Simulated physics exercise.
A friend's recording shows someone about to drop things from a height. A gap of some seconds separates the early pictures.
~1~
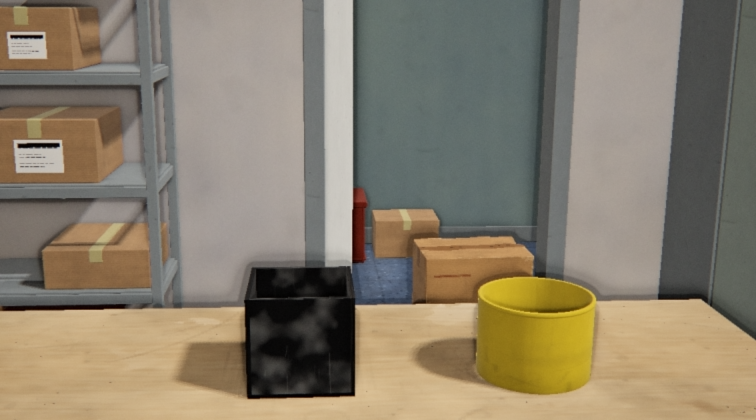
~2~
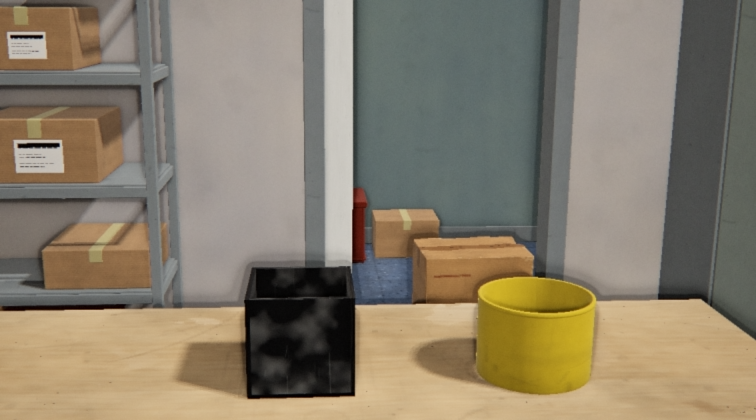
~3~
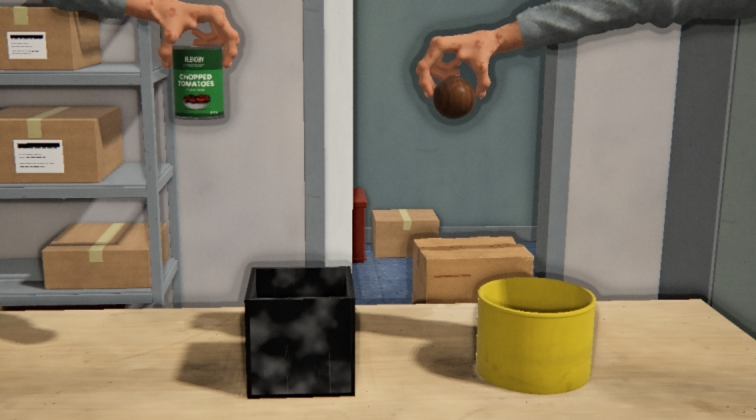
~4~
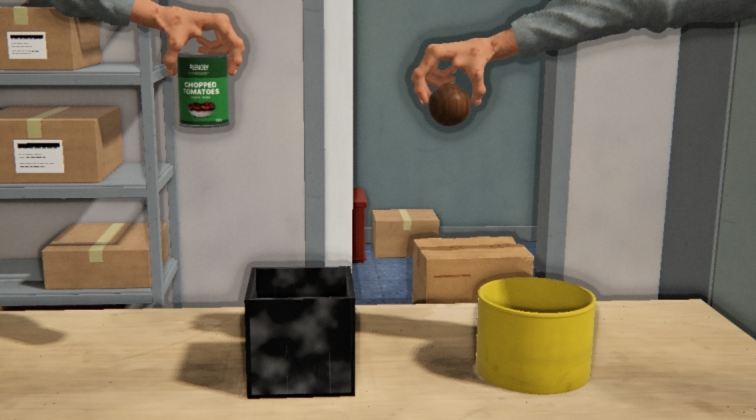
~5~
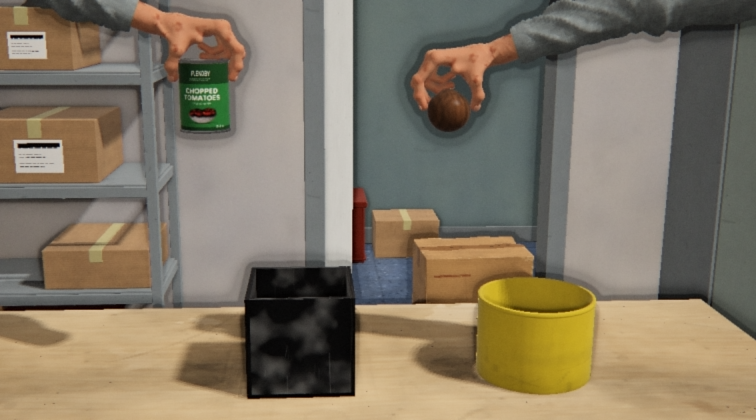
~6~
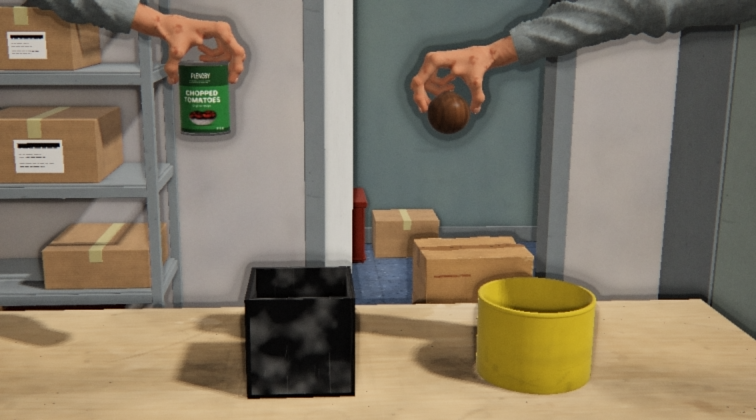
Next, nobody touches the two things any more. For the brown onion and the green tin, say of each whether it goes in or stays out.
Brown onion: Out; green tin: Out.
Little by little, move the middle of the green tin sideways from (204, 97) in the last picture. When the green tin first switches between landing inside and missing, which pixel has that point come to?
(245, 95).
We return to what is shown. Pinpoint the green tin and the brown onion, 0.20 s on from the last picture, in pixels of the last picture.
You'll find the green tin at (207, 172) and the brown onion at (447, 185).
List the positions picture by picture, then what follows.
The first frame shows left basket (301, 330).
The second frame shows right bucket (534, 333).
The third frame shows still on the way; brown onion (454, 98); left basket (301, 330).
The fourth frame shows still on the way; green tin (204, 89); right bucket (534, 333).
The fifth frame shows still on the way; brown onion (449, 111); left basket (301, 330).
The sixth frame shows in place, still held; brown onion (449, 113); green tin (204, 98); right bucket (534, 333).
Then, 0.20 s later than the last frame, brown onion dropping near (447, 185); green tin dropping near (207, 172).
When it is over, the brown onion ends up outside, near (442, 354); the green tin ends up outside, near (214, 347).
